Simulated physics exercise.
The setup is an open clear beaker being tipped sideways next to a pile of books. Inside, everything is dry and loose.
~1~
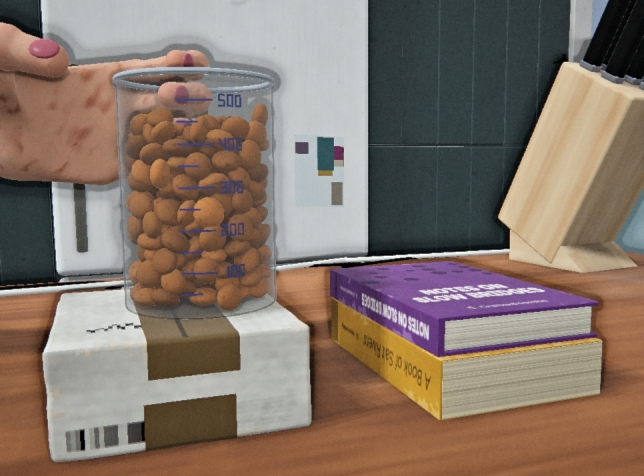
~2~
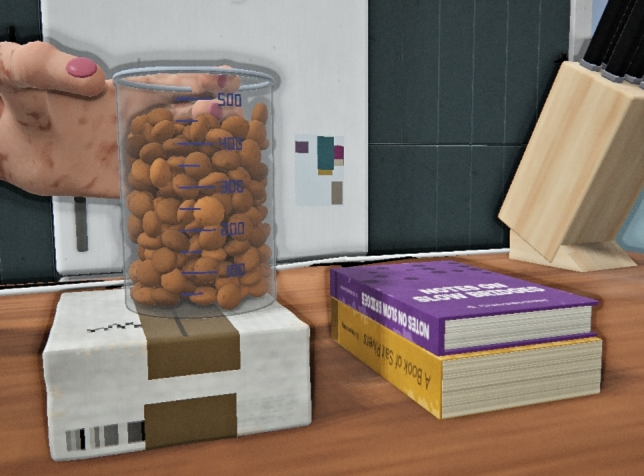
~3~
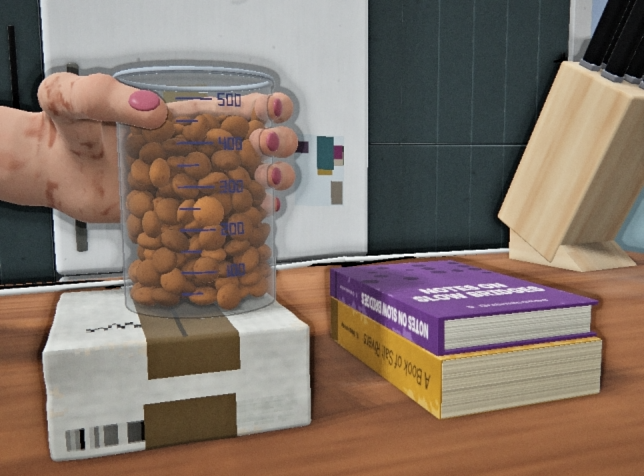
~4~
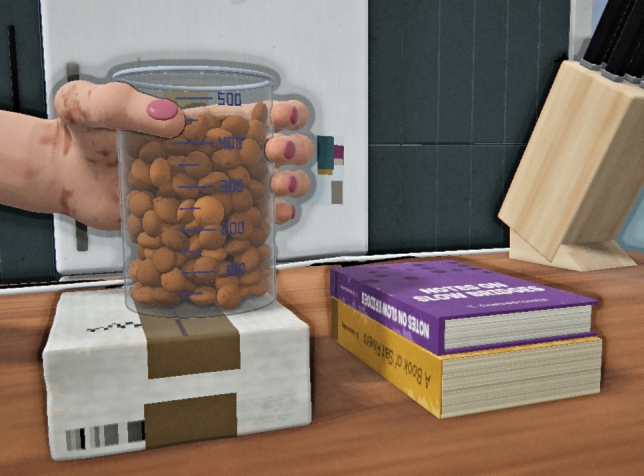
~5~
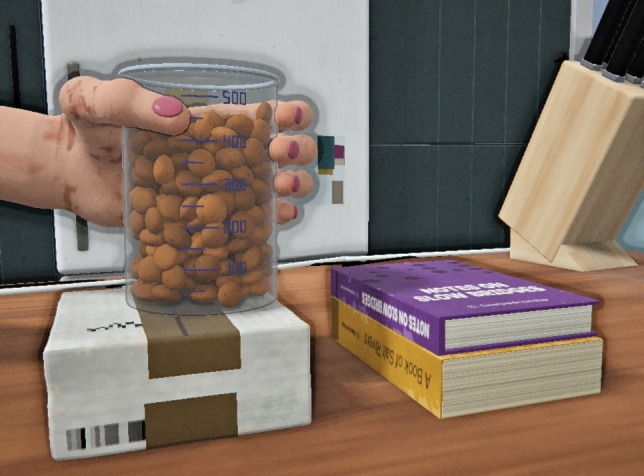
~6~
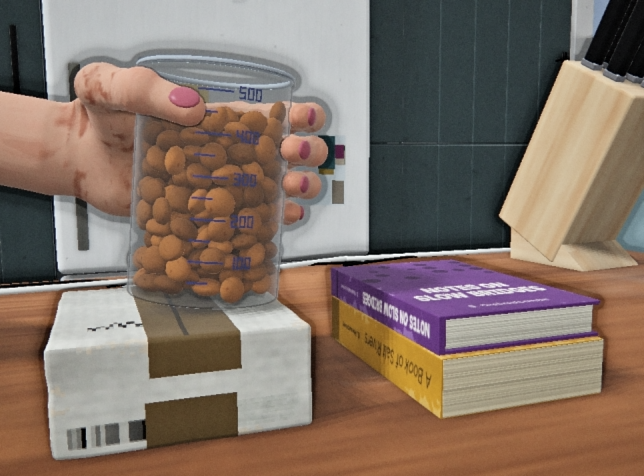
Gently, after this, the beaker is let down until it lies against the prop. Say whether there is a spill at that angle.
It's going to lose some at that tilt.
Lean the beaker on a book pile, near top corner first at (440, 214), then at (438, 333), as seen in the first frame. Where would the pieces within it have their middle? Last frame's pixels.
(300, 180) and (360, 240), approximately.
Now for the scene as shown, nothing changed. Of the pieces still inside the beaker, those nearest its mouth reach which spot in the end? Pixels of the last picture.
Around (460, 255).
Then, 0.46 s past the last view, the beaker leans 27°; everything is still inside.
Then, 1.04 s past the last view, the beaker leans 55°; everything is still inside.
Then, 1.66 s past the last view, the beaker leans 84°; a stray few of the bits of cat kibble out of it.
Finally, the beaker rests on the book pile at 89°; a small part of the bits of cat kibble out of it.
